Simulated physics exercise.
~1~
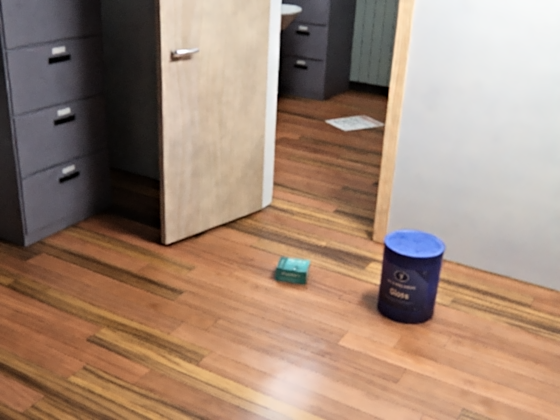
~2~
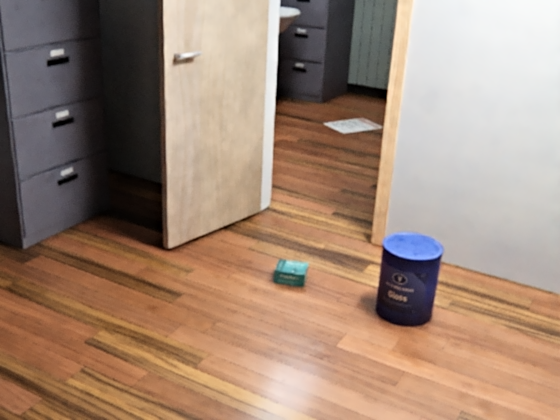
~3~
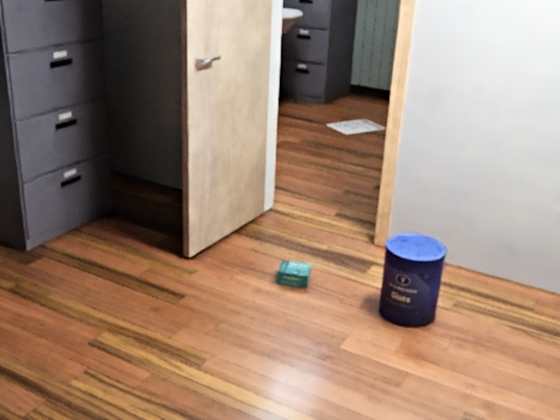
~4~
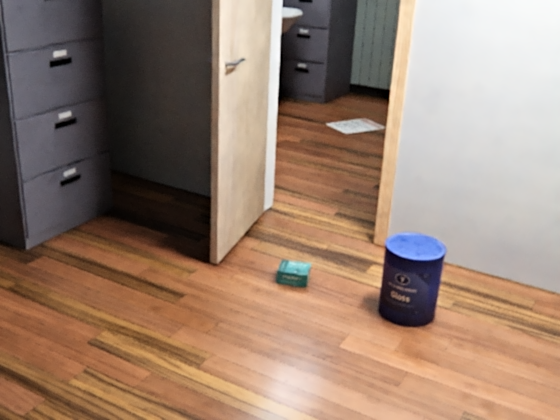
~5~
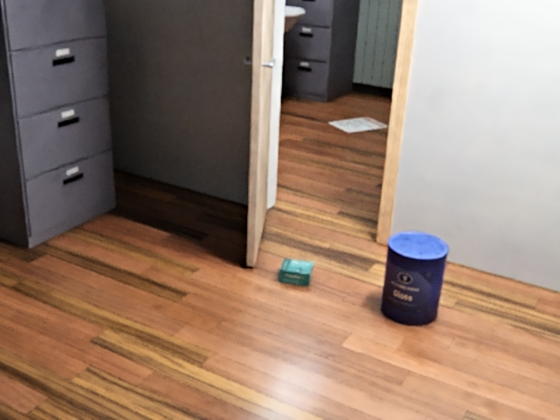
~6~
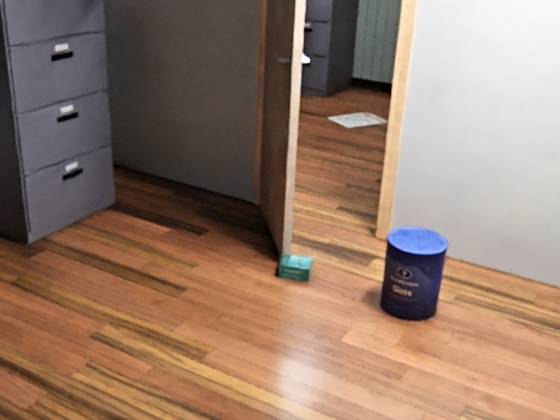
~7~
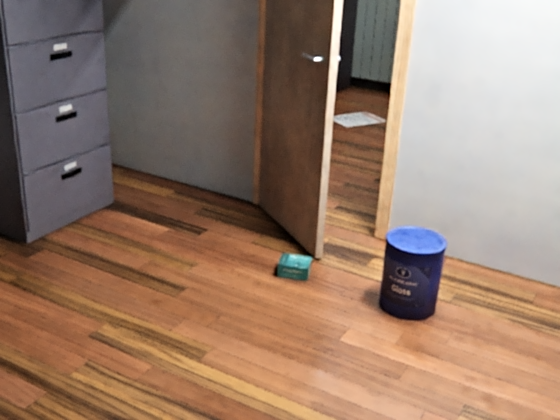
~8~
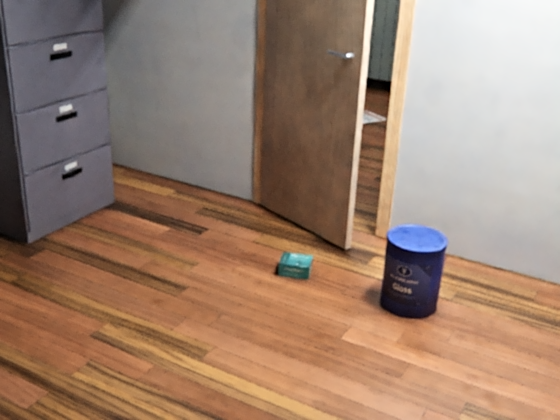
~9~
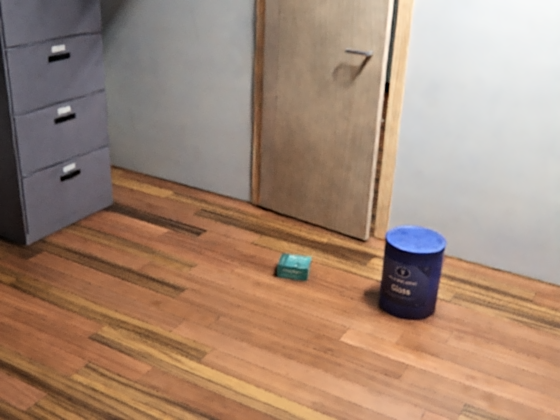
To begin with, a pale wooden door stands wide open in a room with a wood floor, a grey filing cabinet to the left, and a small turquoise box and a blue pail on the floor. The door starts to swing, its free edge coming toward the viewer and then to the right, with nobody in sight. It turns edge-on, and its free edge passes just behind the turquoise box without shifting it. The door keeps swinging right, steadily hiding the room beyond. Finally it reaches its frame behind the blue pail, with box and pail still in place.
